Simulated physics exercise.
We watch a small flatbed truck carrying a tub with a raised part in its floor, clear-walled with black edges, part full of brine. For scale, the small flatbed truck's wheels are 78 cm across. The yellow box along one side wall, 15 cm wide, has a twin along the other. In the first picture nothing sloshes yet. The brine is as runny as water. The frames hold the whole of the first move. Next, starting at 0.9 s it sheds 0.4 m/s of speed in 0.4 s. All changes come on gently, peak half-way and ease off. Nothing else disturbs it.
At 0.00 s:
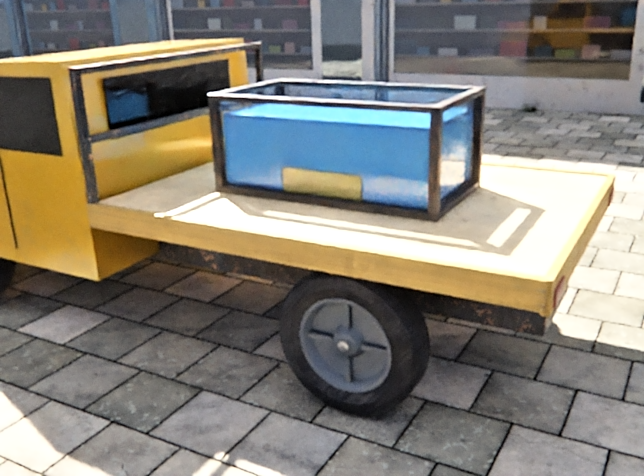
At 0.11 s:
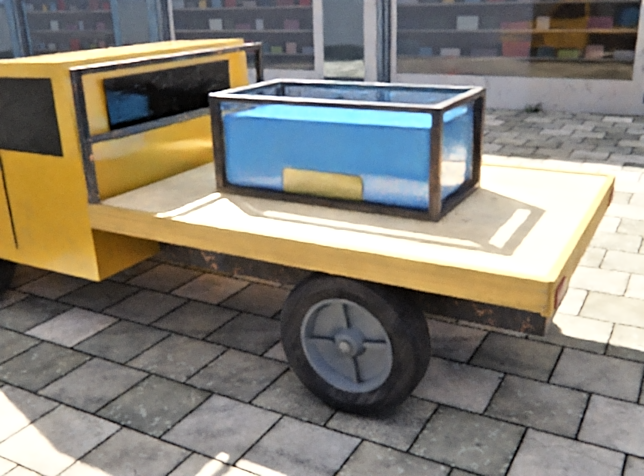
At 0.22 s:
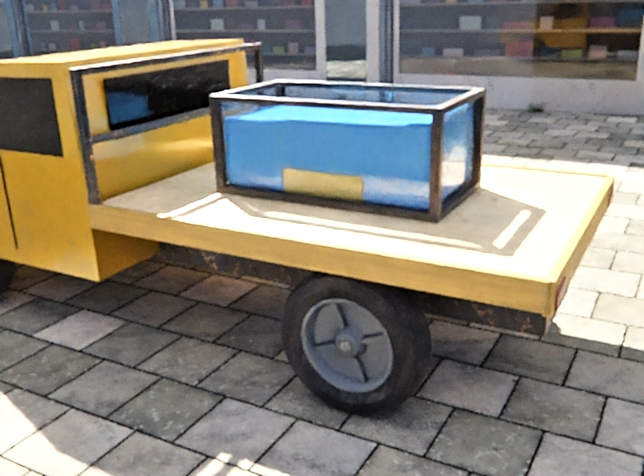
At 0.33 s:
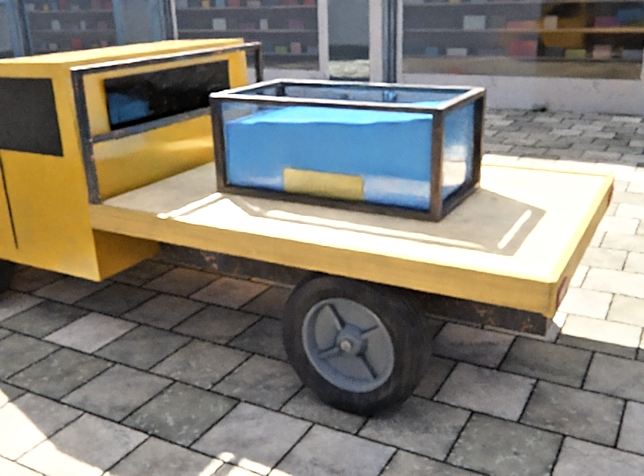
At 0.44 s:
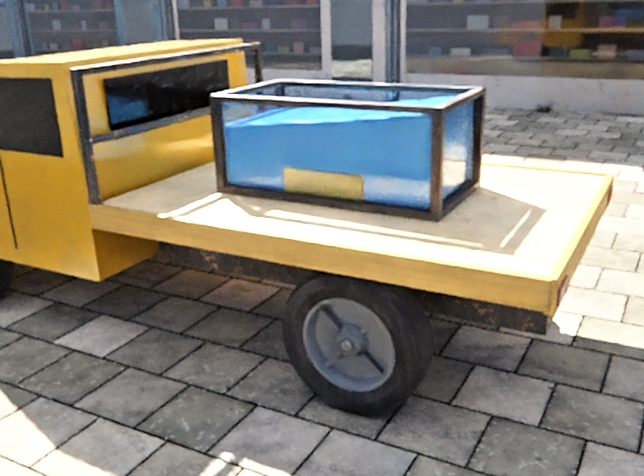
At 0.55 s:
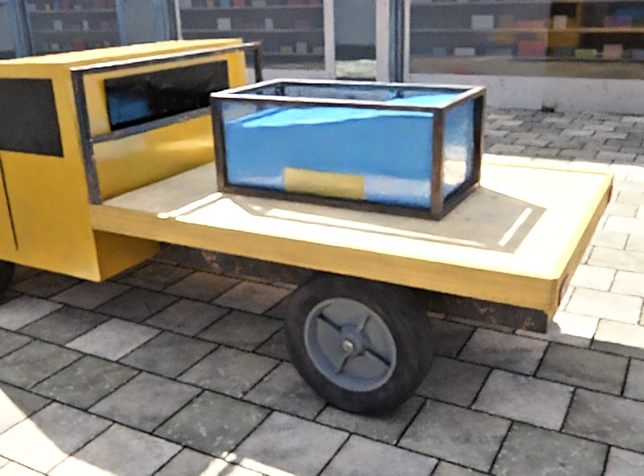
A small yellow flatbed truck rolls over grey paving, its wheel turning as the shopfront behind slips slightly right, carrying a clear, black-edged tank partly filled with blue liquid. The liquid starts level, then dips at the left end and slopes gently up towards the right, staying tilted.
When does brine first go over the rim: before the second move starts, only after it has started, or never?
Answer: After.
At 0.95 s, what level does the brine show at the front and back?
Front 44 cm, back 44 cm.
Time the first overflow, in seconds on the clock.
Near 1.6 s.
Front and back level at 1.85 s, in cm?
About 40 cm in front and 44 cm behind.
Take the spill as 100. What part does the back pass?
About 20 per cent.
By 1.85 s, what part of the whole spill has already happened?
Some 30 per cent by then.
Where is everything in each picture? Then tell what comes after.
In the first picture, the surface is at (239, 111) by the front wall; at (424, 124) by the back wall; it lies level with the rim line; the front is on the left, levels are read along the near wall; a wheel hub at (340, 350).
In the second picture, the surface is at (240, 112) by the front wall; at (425, 124) by the back wall; it lies level with the rim line.
In the third picture, the surface is at (240, 114) by the front wall; at (426, 122) by the back wall; it lies level with the rim line.
In the fourth picture, the surface is at (241, 120) by the front wall; it climbs 5° towards the back.
In the fifth picture, the surface is at (241, 123) by the front wall; it climbs 6° towards the back.
In the sixth picture, the surface is at (242, 122) by the front wall; it climbs 6° towards the back; a wheel hub at (345, 349).
After 0.95 s the surface is 43 cm up at the front and 43 cm at the back; nothing has left.
After 1.35 s the surface is 58 cm up at the front and 31 cm at the back; nothing has left.
After 1.85 s the surface is 39 cm up at the front and 44 cm at the back; 1 per cent is out, over the front.
After 4.28 s 2 per cent is out, mostly over the front, some over the back; the first of it left at about 1.65 s, and the second move began at 0.9 s.
